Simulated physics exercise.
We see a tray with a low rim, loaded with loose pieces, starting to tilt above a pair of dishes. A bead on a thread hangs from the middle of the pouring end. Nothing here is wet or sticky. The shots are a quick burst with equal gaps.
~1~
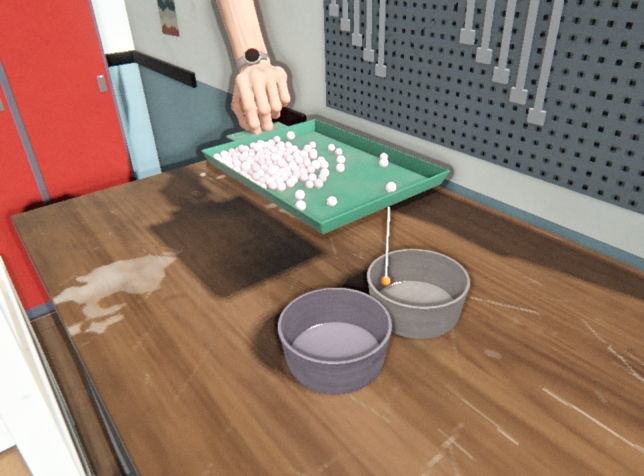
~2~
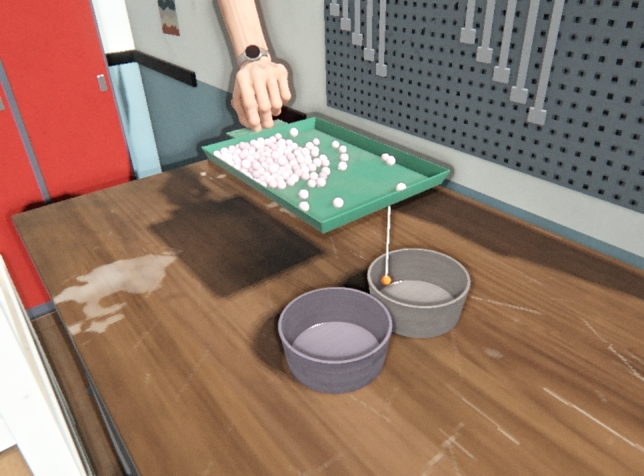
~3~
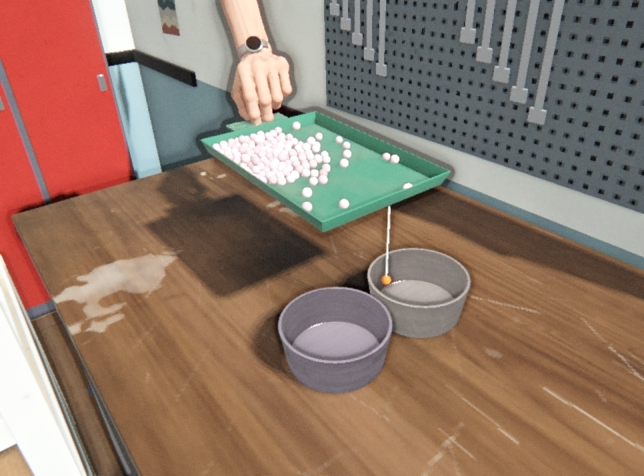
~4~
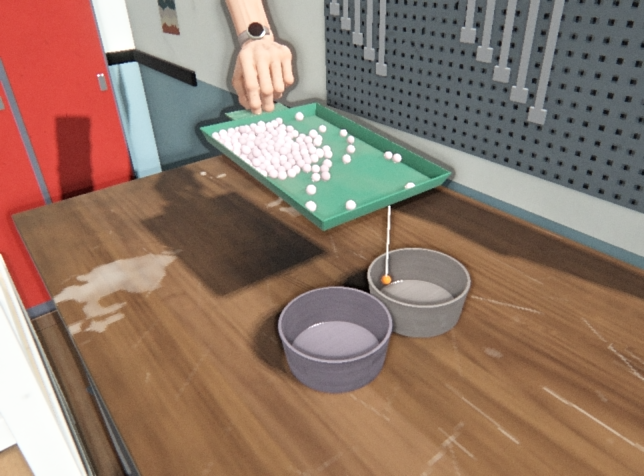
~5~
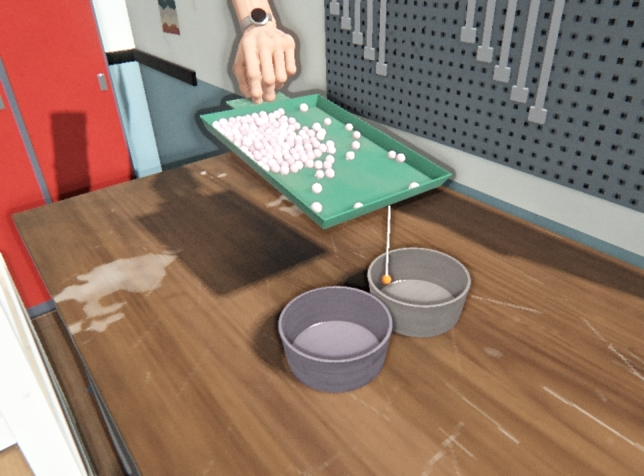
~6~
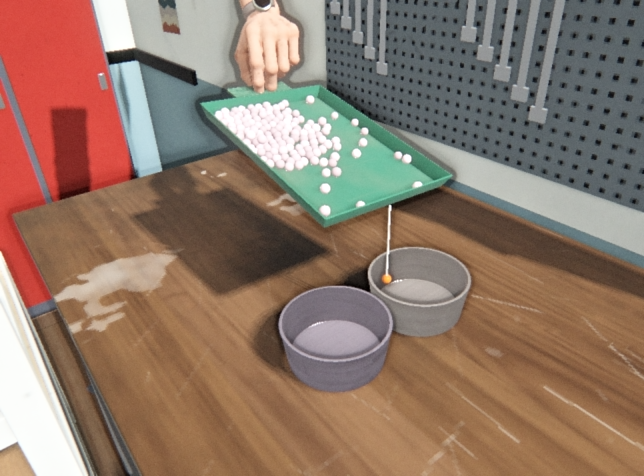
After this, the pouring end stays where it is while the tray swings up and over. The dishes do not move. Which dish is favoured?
The right dish gets more.
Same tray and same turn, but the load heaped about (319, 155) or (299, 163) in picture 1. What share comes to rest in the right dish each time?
Near 80 % and 80 %.
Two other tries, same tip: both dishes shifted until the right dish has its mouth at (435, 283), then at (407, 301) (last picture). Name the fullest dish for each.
One: The right-hand dish. Two: The right dish.
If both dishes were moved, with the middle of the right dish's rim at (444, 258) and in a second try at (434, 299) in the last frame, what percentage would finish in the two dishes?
Roughly 60 per cent, and 60 per cent.
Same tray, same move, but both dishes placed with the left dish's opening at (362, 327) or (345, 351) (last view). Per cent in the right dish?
Roughly 80 per cent, and 60 per cent.
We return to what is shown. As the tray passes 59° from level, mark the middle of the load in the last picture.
Roughly at (426, 199).
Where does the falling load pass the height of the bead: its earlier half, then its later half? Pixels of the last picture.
First near (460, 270), later near (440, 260).
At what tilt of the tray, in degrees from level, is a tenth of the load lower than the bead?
Roughly 45°.
Shortly afterwards, tray tipped steeply; near half on the tray; near a quarter in the right dish; near a quarter outside both; a little in the air.
Next, tray tipped right over; near two thirds in the right dish; near a third outside both.
Some moments later, tray tipped past a quarter turn; near two thirds in the right dish; near a third outside both.
In the end, tray tipped past a quarter turn; none at all in the left dish; near two thirds in the right dish; near a third outside both.
